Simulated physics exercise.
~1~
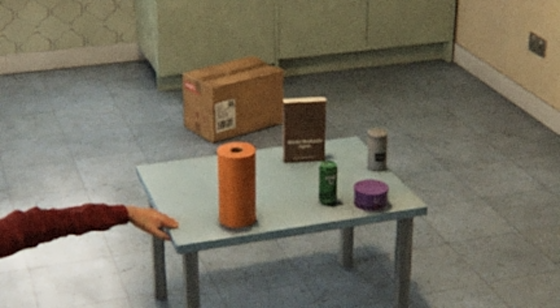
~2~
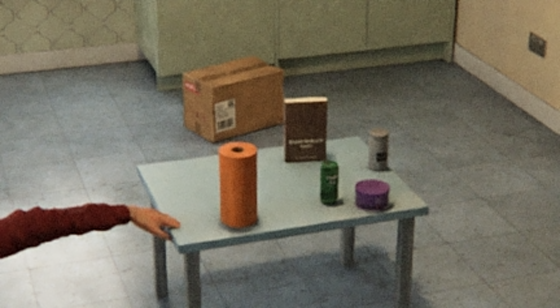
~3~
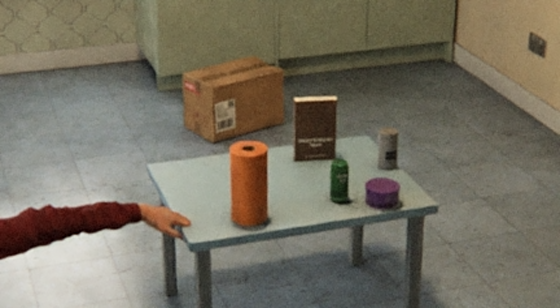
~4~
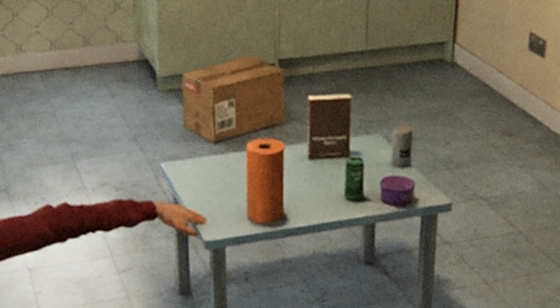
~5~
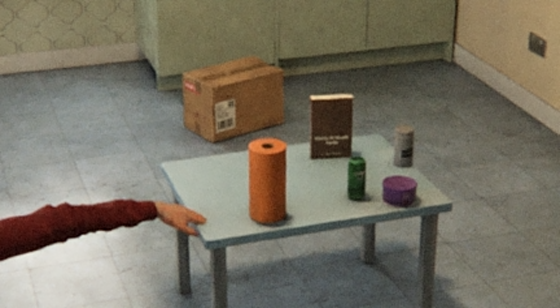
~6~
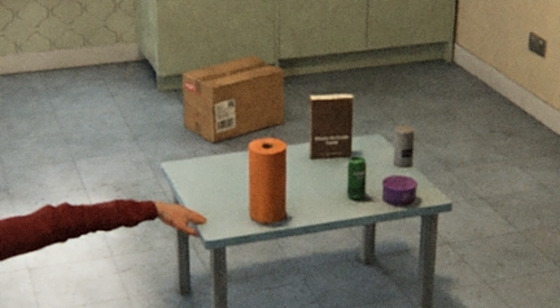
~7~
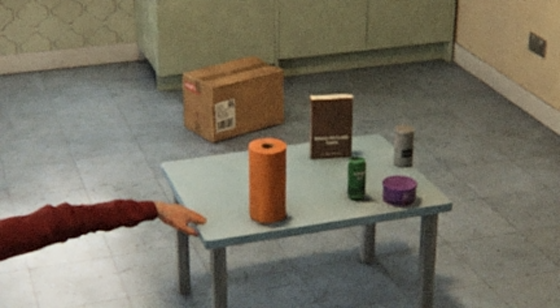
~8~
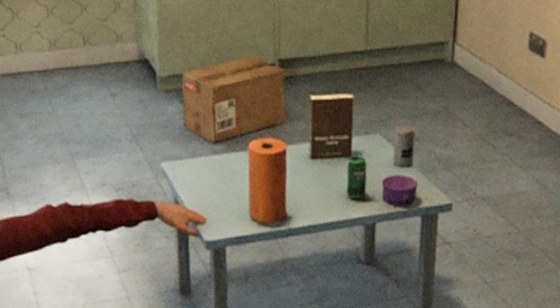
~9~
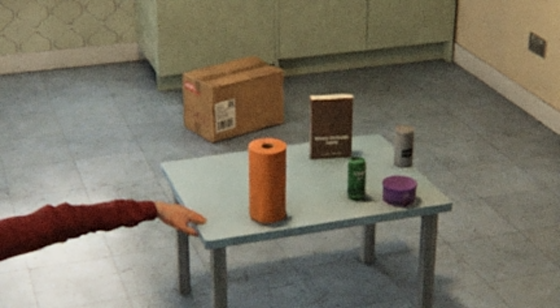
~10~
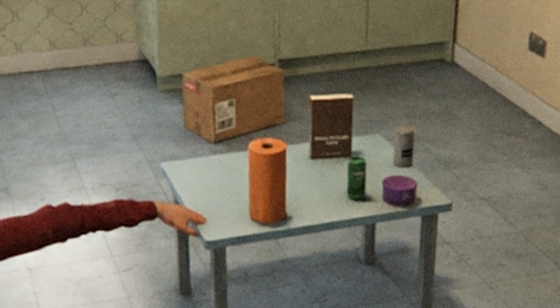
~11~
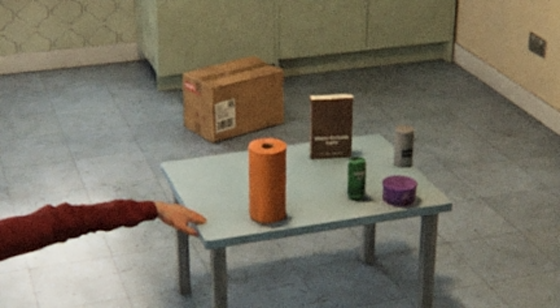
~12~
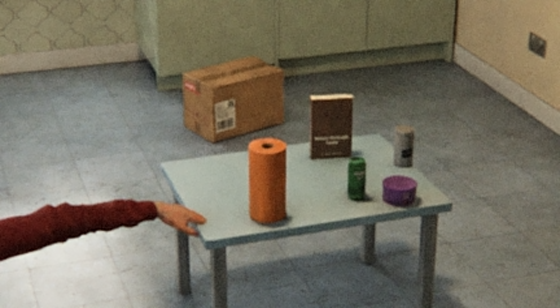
The clip opens on a pale side table in a tiled room, with a cardboard box on the floor behind it and a red-sleeved arm reaching in from the left to grip its near corner. Five things sit on top, an orange roll, a brown book, a green can, a grey jar and a purple tub. After a brief still moment, the hand pushes the table a short way to the right, carrying everything along with it. The table then stops, and nothing tips or falls. At the end, the roll and book still stand upright, and the hand stays at the corner.
